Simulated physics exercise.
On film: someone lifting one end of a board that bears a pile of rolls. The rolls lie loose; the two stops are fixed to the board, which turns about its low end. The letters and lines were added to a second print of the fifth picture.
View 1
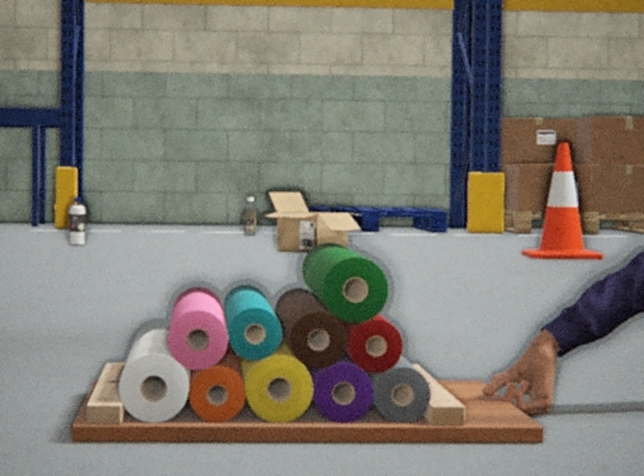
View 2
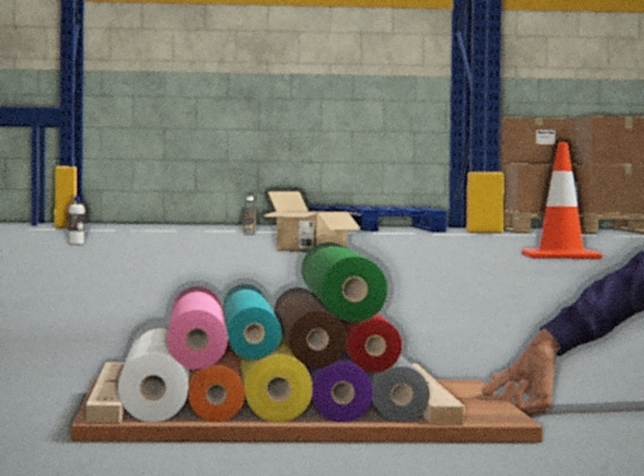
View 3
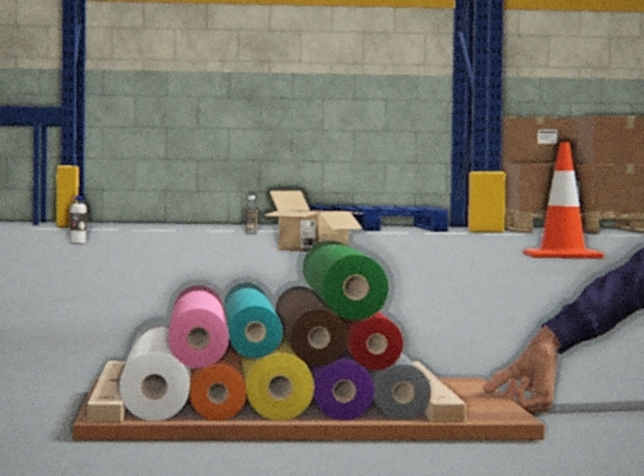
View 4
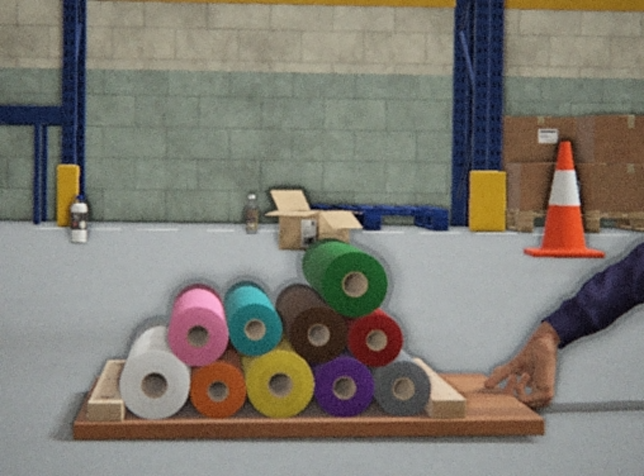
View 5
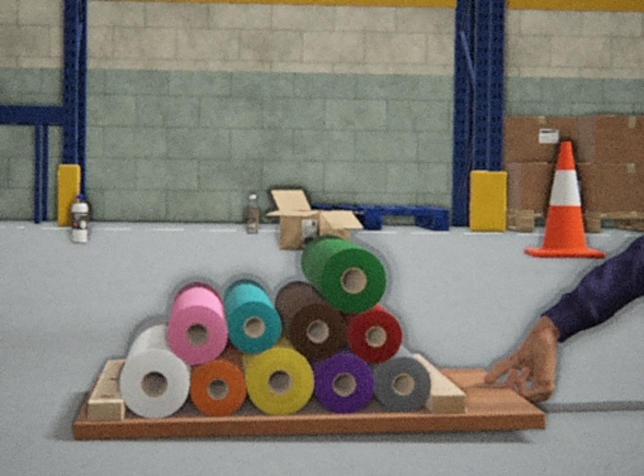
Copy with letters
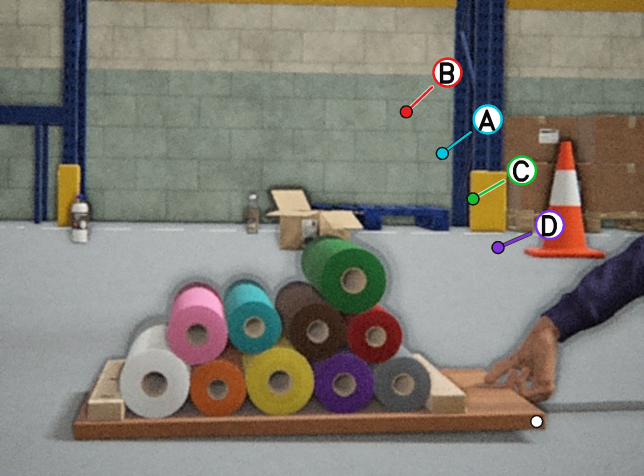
A stack of loose, coloured rolls sits on a wooden board in a warehouse, seen from the side, with block walls, blue posts, boxes and an orange cone behind. White, orange, yellow, purple and grey rolls line the bottom, with pink, turquoise, brown and red above and green on top. A hand at the right lifts that end of the board very slightly, and the rolls barely shift.
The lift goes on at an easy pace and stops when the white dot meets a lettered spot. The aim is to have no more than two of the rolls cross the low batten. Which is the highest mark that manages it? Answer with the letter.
At most to C.
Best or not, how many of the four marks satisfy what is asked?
The number is two.
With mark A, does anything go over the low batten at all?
Yes.
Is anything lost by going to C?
No.
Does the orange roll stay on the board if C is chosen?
Yes.
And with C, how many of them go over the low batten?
It comes to none.
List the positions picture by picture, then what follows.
In the first picture, red roll (376, 346); turquoise roll (255, 334); brown roll (318, 340).
In the second picture, brown roll (318, 339); green roll (355, 289).
In the third picture, board (299, 397); grey roll (403, 392); yellow roll (280, 387).
In the fourth picture, board (300, 395); white roll (154, 385); orange roll (218, 391).
In the fifth picture, board (301, 392); white roll (154, 384); orange roll (218, 389).
On the marked copy, A at (442, 154); B at (406, 112); C at (473, 199); D at (498, 247); the white dot at (537, 422).
With C. Early on, board at 18°.
Further on, board at 31°.
At the end, board at 31°, none over the low batten.
As for the rest, A six over the low batten; B eight over the low batten; D none over the low batten.
